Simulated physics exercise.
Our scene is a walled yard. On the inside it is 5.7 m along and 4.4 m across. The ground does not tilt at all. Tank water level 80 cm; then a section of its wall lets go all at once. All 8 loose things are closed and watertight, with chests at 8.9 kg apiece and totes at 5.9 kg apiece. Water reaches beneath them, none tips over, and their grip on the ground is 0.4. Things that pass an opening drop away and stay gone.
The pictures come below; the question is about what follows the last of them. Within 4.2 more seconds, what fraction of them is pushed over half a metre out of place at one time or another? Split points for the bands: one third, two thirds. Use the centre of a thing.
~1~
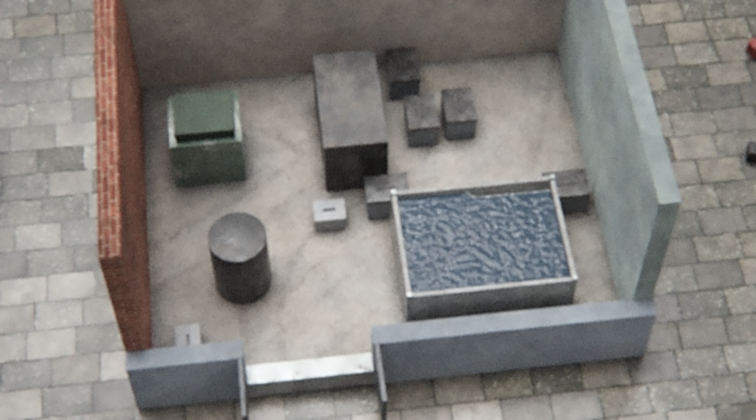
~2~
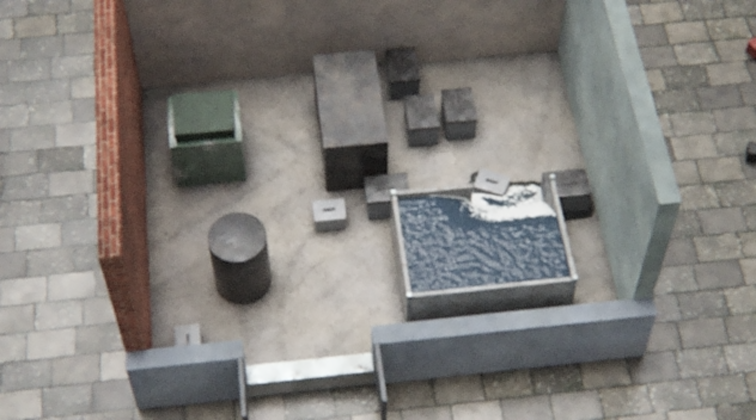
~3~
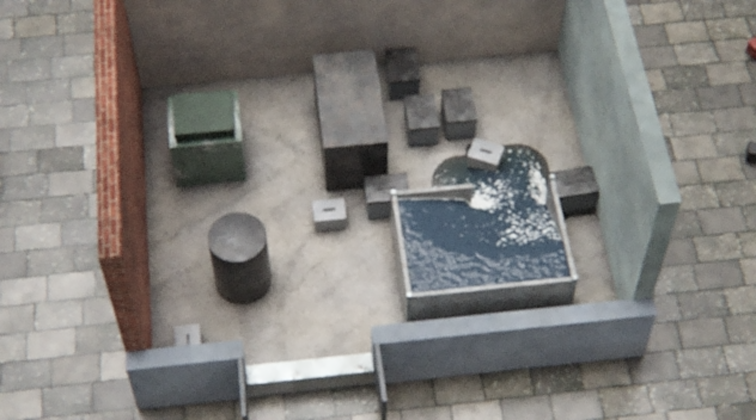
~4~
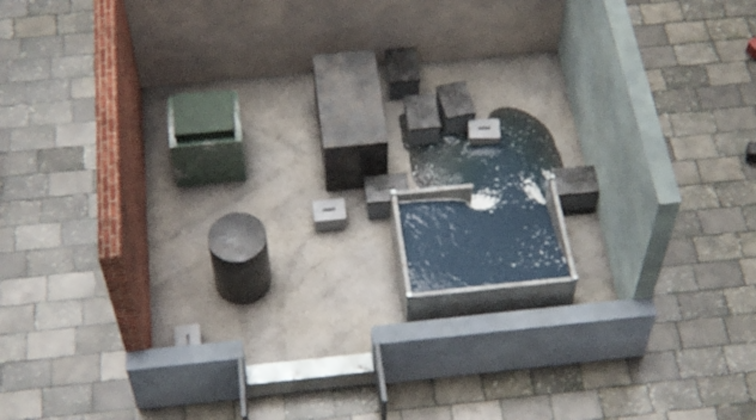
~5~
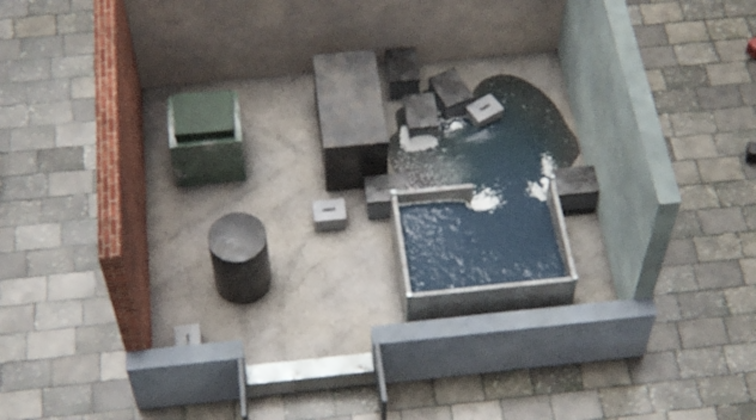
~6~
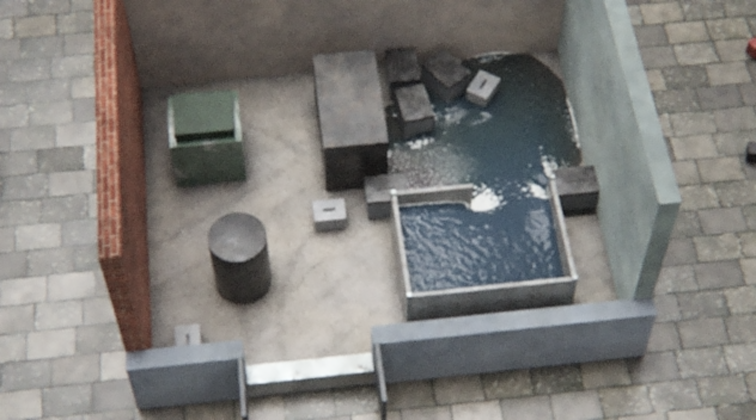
My call: Two thirds or more.
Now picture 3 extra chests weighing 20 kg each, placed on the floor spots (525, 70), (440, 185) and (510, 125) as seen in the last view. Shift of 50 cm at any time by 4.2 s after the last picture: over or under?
Answers in order are crosses the line, crosses the line and crosses the line.
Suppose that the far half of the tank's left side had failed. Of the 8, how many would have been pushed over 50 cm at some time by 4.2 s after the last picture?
In that case the number is 3.
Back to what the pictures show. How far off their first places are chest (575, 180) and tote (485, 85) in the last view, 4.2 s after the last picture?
Shifts in order: 150 cm; 200 cm.
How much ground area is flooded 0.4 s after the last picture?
The covered patch comes to about 9.0 m2.
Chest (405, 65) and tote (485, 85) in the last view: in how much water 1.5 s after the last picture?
First about 24 cm, second about 32 cm.
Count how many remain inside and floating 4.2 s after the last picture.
Answer: 6.
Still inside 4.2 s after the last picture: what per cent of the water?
Roughly 100 percent.
Then, 0.4 s after the last picture 2 of 8 are over 50 cm from their spots; 3 afloat.
Then, 1.5 s after the last picture 2 of 8 are over 50 cm from their spots; 4 afloat.
Then, 2.8 s after the last picture 4 of 8 are over 50 cm from their spots; 4 afloat.
Then, 4.2 s after the last picture 6 of 8 are over 50 cm from their spots, and 6 have been at some point; 6 afloat.
